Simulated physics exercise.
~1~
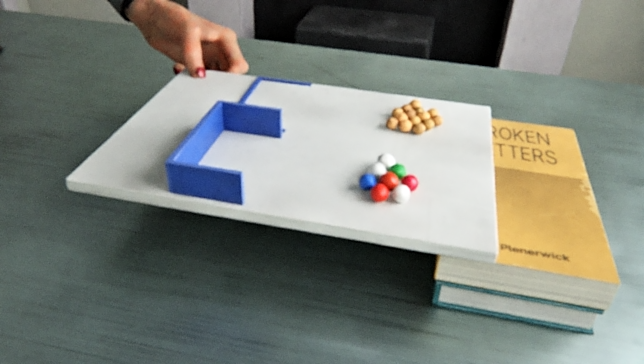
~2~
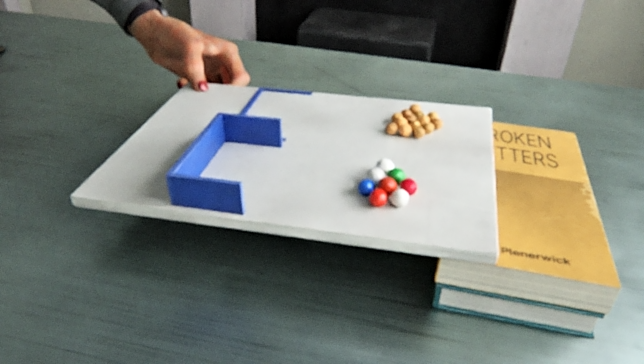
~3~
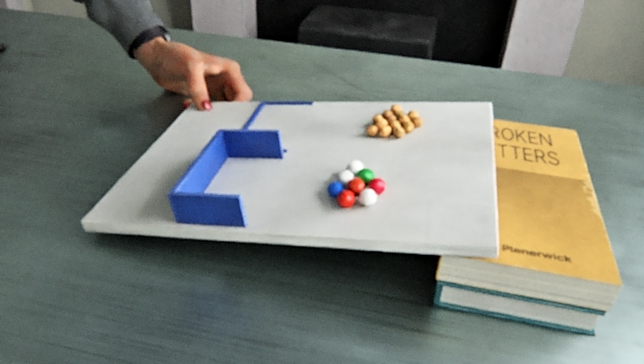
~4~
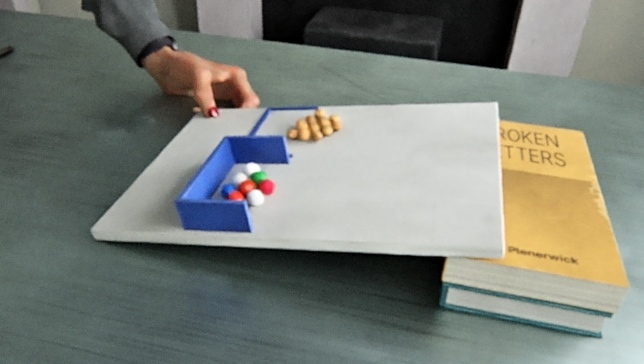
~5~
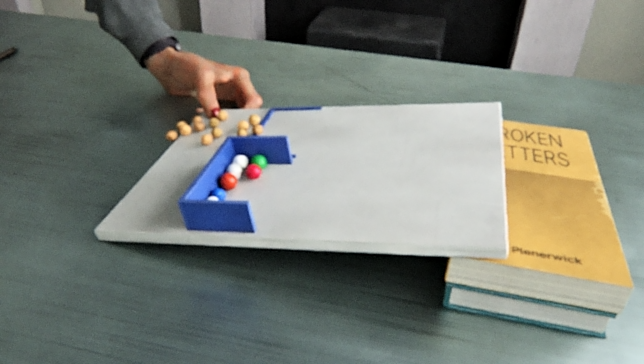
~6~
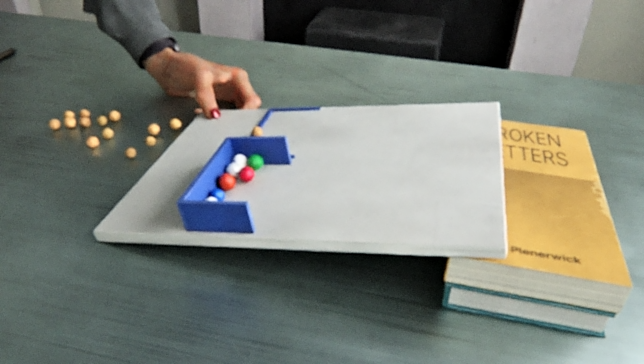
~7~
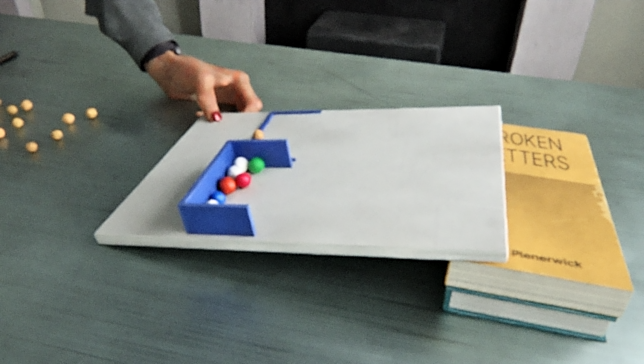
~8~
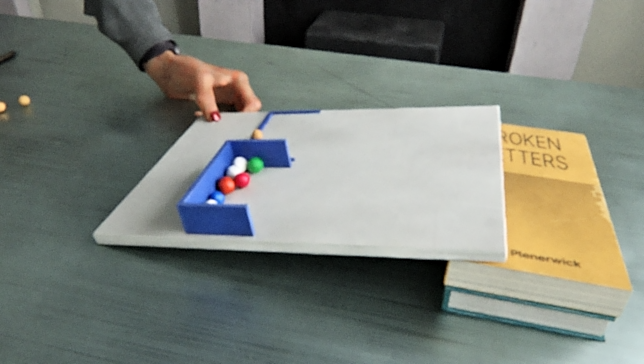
The video shows a hand lowering the left end of a white board propped on books, sending coloured balls and tan beads rolling left; the coloured balls gather behind a blue barrier, while nearly all the tan beads pass theirs and scatter off across the table.
